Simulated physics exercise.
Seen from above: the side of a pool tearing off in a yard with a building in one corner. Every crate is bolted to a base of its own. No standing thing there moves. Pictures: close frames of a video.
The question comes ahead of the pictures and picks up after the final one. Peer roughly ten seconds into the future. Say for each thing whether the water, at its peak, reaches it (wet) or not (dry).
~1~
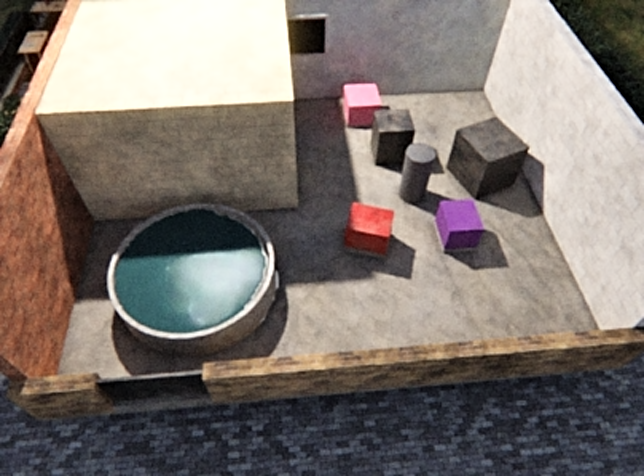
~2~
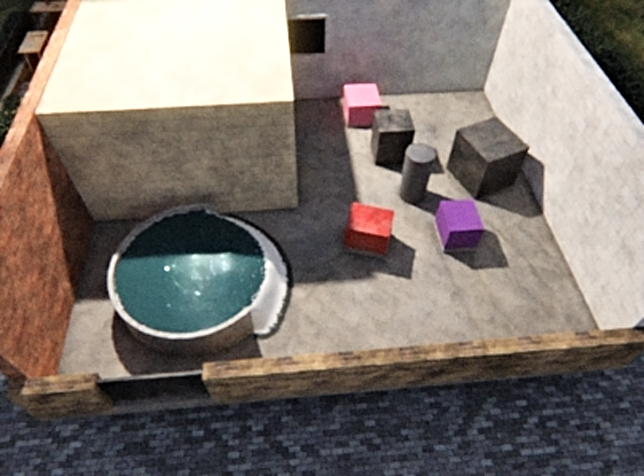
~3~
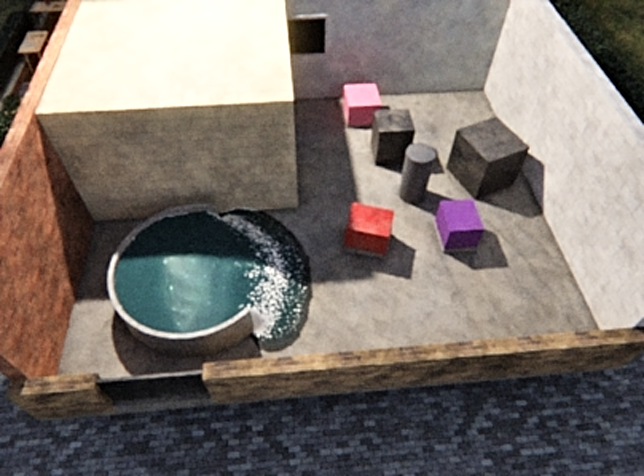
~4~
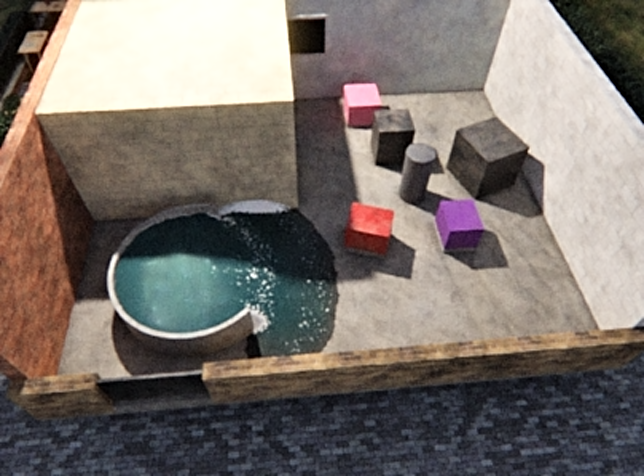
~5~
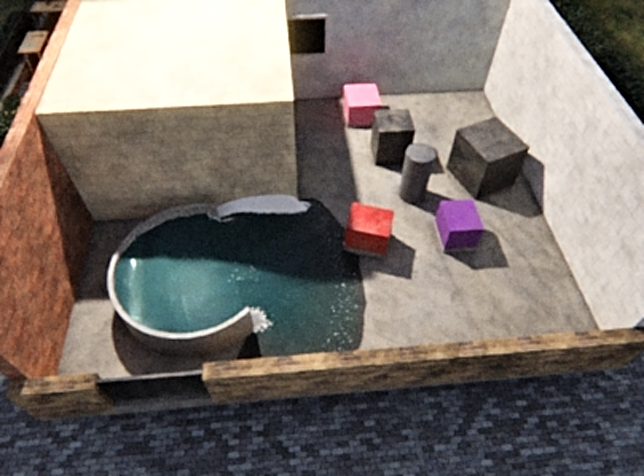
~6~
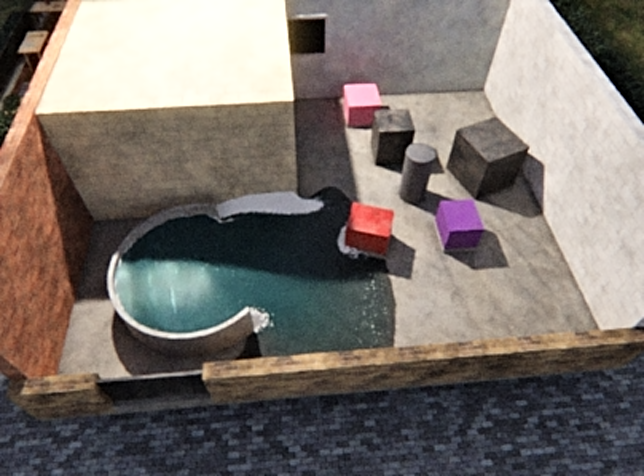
My prediction: The purple crate sits too low, the red crate sits too low, the pink crate sits too low.
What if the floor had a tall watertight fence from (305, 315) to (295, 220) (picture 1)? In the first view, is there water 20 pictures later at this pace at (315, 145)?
There: Free of water.
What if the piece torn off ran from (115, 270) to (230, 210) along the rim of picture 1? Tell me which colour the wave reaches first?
Answer: The red crate.
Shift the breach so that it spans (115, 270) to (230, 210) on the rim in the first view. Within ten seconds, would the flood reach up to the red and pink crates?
One by one: The red one is wetted; the pink one is safe.
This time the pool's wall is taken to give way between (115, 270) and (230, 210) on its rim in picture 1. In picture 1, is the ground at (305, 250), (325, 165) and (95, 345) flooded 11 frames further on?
Soaked / unwetted / soaked.
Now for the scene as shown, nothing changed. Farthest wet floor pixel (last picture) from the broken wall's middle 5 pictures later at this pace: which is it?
I'd say at around (518, 356).
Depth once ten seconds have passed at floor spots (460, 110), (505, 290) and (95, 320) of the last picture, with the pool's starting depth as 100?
About 12 per cent, then 16 per cent, then 8 per cent.
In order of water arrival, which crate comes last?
That's the pink-painted one.
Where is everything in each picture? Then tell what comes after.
Still water in the pool at (193, 267), in the first frame.
Water pours out at (268, 258) and has run to a hidden place, in the second frame.
The front is at (278, 345), out from the gap at (269, 260), in the third frame.
Water pours out at (269, 261) and has run to a hidden place, in the fourth frame.
The front is at a hidden place, out from the gap at (269, 261), in the fifth frame.
The front is at a hidden place, out from the gap at (269, 261), in the sixth frame.
A moment on, water covers 40 % of the floor; the purple crate water round its plinth, the red crate water round its plinth, the pink crate not reached.
Next, water covers 55 % of the floor; the purple crate water round its plinth, the red crate water round its plinth, the pink crate water round its plinth.
Then, water covers 75 % of the floor; the purple crate water round its plinth, the red crate water round its plinth, the pink crate water round its plinth.
Later, water covers 95 % of the floor; the purple crate water round its plinth, the red crate water round its plinth, the pink crate water round its plinth.
In the end, water covers 100 % of the floor; the purple crate was topped, the red crate was topped, the pink crate was topped.
